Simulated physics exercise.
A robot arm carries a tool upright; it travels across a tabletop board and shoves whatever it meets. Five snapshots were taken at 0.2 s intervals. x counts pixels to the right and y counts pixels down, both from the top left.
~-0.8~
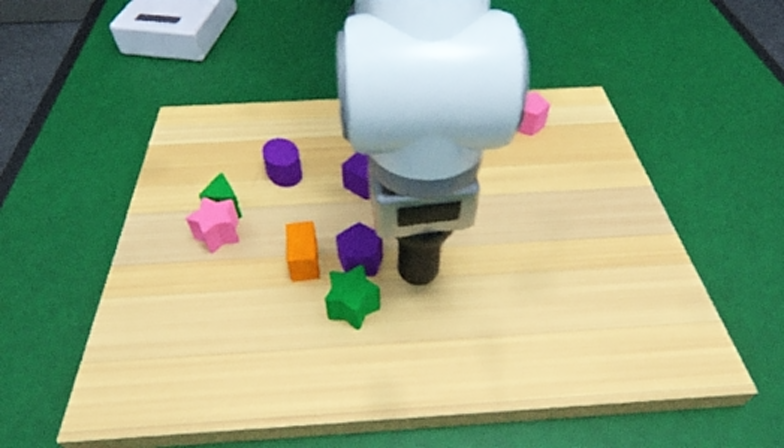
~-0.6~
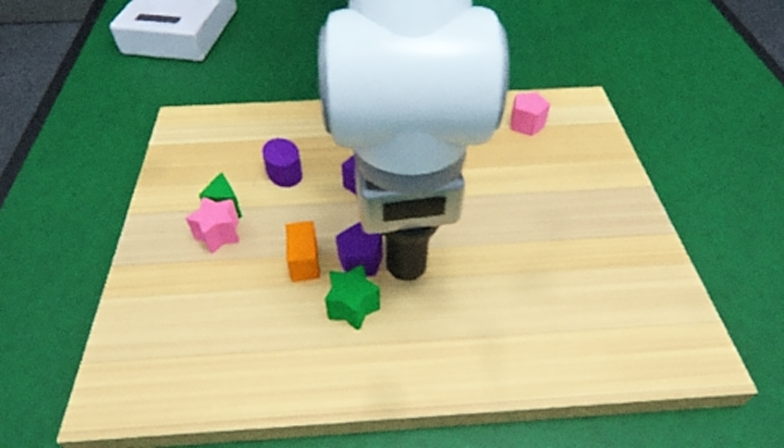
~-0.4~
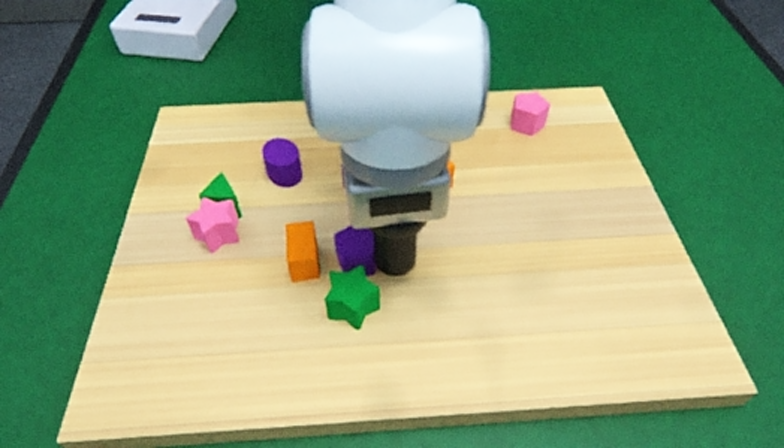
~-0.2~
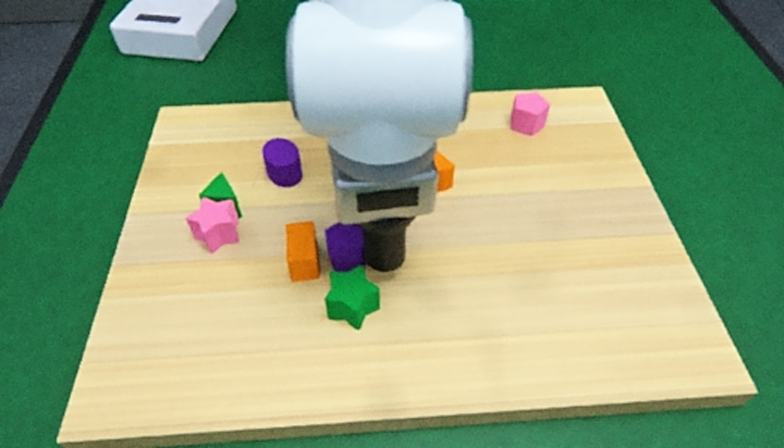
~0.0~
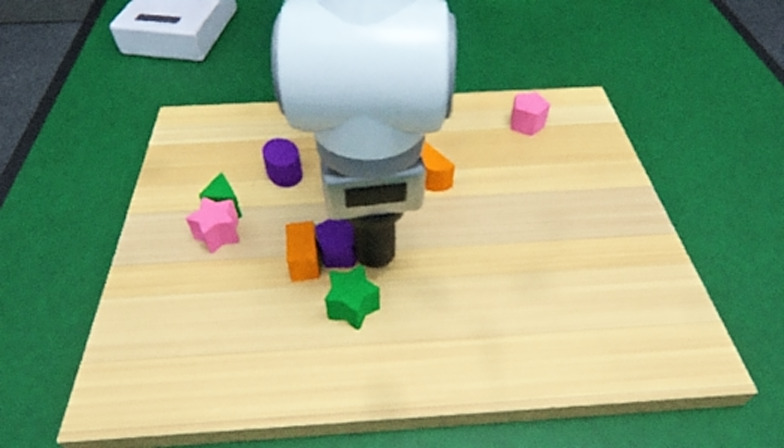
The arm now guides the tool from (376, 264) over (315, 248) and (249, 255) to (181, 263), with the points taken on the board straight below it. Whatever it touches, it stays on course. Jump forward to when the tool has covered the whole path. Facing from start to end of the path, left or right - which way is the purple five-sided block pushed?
The answer is right.
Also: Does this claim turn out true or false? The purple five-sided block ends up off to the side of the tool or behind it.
That is true.
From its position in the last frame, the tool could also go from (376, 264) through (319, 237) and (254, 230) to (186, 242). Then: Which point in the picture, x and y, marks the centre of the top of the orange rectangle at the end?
Somewhere near (269, 242).
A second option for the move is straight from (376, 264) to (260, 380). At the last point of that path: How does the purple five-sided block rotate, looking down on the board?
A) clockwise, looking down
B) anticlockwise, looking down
Choice A: Clockwise, looking down.
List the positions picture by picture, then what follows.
In the first picture, lower end of the tool at (418, 269), tops of blocks, pink star at (211, 213), green triangular block at (218, 187), orange rectangle at (301, 240), purple five-sided block at (359, 240), green star at (351, 286).
In the second picture, tool at (407, 264), blocks as before.
In the third picture, tool at (396, 260), purple five-sided block at (357, 239).
In the fourth picture, tool at (385, 256), purple five-sided block at (347, 235).
In the fifth picture, tool at (376, 252), pink star at (211, 213), green triangular block at (218, 187), orange rectangle at (301, 240), purple five-sided block at (338, 231), green star at (351, 286).
What follows on the original path. One third of the way, tool at (312, 235); orange rectangle at (259, 242), turned 50° anticlockwise; purple five-sided block at (277, 213).
Two thirds of the way, tool at (244, 243); pink star at (204, 212); green triangular block at (217, 185); orange rectangle at (214, 258), turned 60° anticlockwise; purple five-sided block at (244, 204), turned 60° clockwise.
At the end, tool at (175, 251); pink star at (189, 212), turned 35° clockwise; green triangular block at (217, 185); orange rectangle at (190, 268), turned 95° anticlockwise; purple five-sided block at (244, 204), turned 60° clockwise; green star not moved.
